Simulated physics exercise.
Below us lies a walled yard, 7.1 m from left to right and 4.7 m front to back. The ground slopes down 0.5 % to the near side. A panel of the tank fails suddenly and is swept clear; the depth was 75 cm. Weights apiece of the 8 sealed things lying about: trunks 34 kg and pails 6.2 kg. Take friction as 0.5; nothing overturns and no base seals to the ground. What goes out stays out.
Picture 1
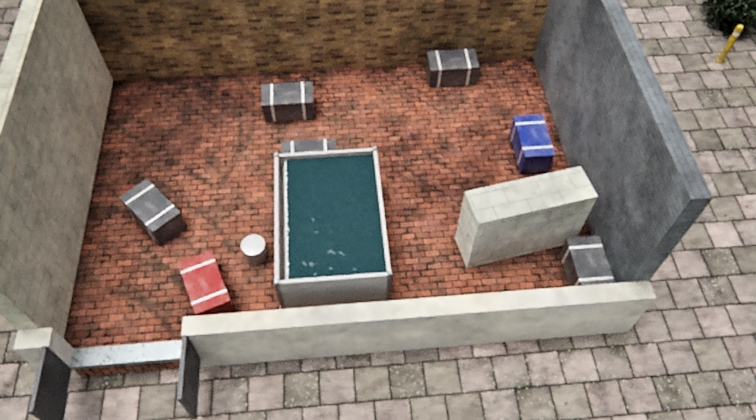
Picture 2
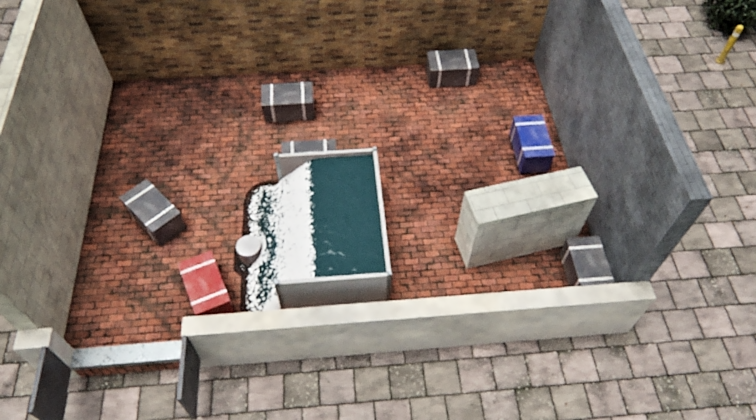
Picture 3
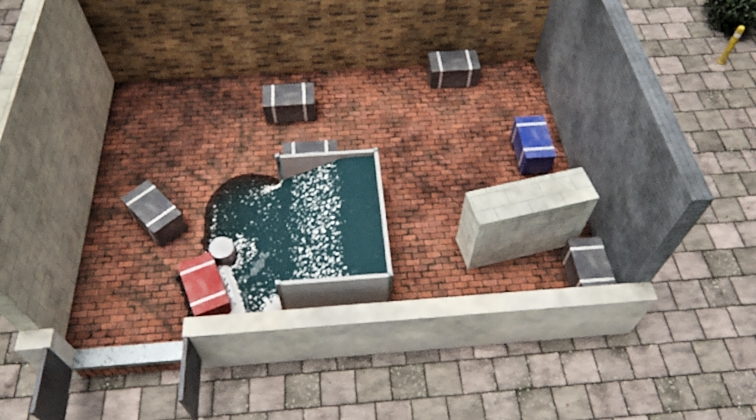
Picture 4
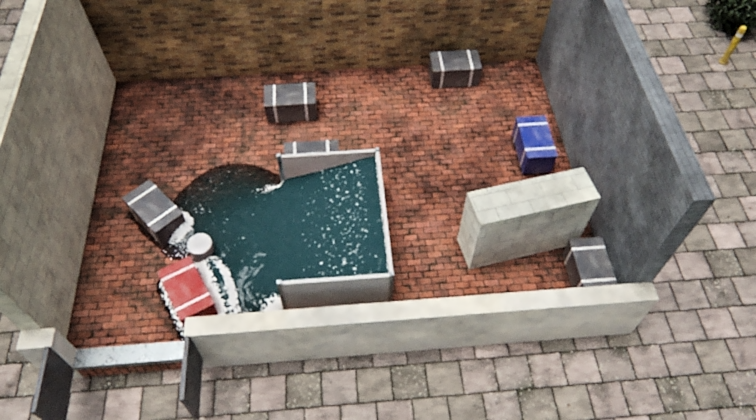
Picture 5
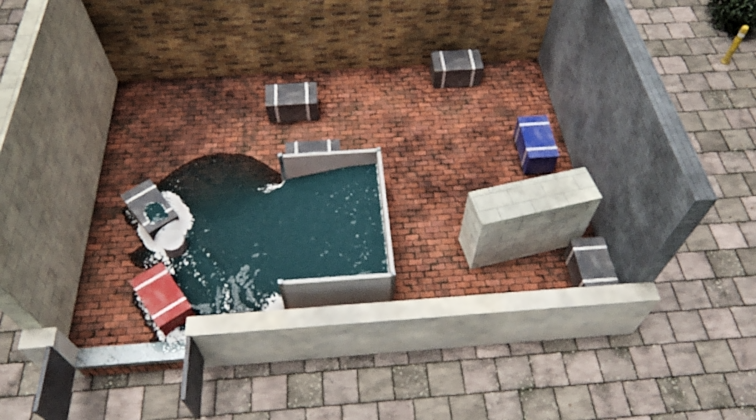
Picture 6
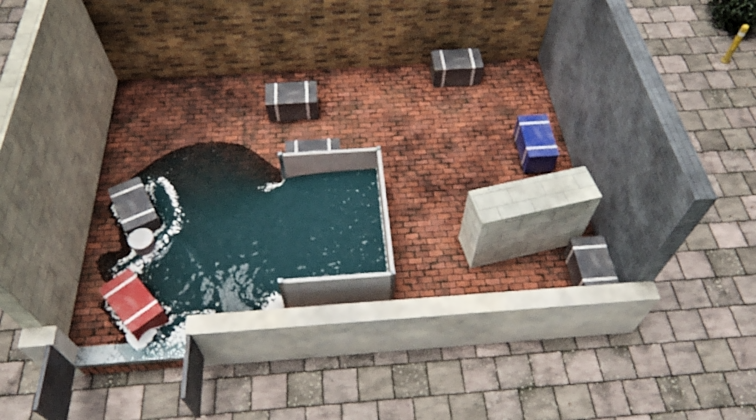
The clip shows a walled brick yard where the left side of a water tank gives way and foaming water spreads leftward across the floor, pushing a white pail, then a red trunk and a dark trunk toward the left wall.
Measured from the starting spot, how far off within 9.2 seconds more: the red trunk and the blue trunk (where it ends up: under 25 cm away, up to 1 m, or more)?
Red trunk gets carried off; blue trunk barely shifts.
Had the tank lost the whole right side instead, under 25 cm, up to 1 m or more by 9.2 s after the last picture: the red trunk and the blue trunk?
Then the red trunk holds its place, the blue trunk ends far away.
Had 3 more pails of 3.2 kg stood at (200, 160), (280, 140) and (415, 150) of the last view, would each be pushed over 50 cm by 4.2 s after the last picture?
In turn: Over, over, short of it.
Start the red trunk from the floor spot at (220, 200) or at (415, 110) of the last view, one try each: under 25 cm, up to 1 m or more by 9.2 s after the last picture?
In turn: It travels far; it stays put.
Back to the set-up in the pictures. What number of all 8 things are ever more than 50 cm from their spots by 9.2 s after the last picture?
That makes 3.
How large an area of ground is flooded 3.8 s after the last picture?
Some 21 m2.
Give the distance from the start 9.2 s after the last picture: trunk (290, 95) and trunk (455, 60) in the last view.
In that order: 10 cm, 20 cm.
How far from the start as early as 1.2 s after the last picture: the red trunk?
About 140 cm.
Then, 1.2 s after the last picture the red trunk is near (90, 332), 1.5 m from its start, afloat; the blue trunk is near (538, 135), 0.0 m from its start, aground; 0 of 8 are out; 3 afloat.
Then, 3.8 s after the last picture the red trunk is near (95, 346), 1.5 m from its start, aground; the blue trunk is near (538, 135), 0.0 m from its start, aground; 0 of 8 are out; 2 afloat.
Then, 6.2 s after the last picture the red trunk is near (95, 346), 1.5 m from its start, aground; the blue trunk is near (538, 135), 0.0 m from its start, aground; 0 of 8 are out; 1 afloat.
Then, 9.2 s after the last picture the red trunk is near (95, 346), 1.5 m from its start, aground; the blue trunk is near (538, 135), 0.0 m from its start, aground; 0 of 8 are out; 0 afloat.
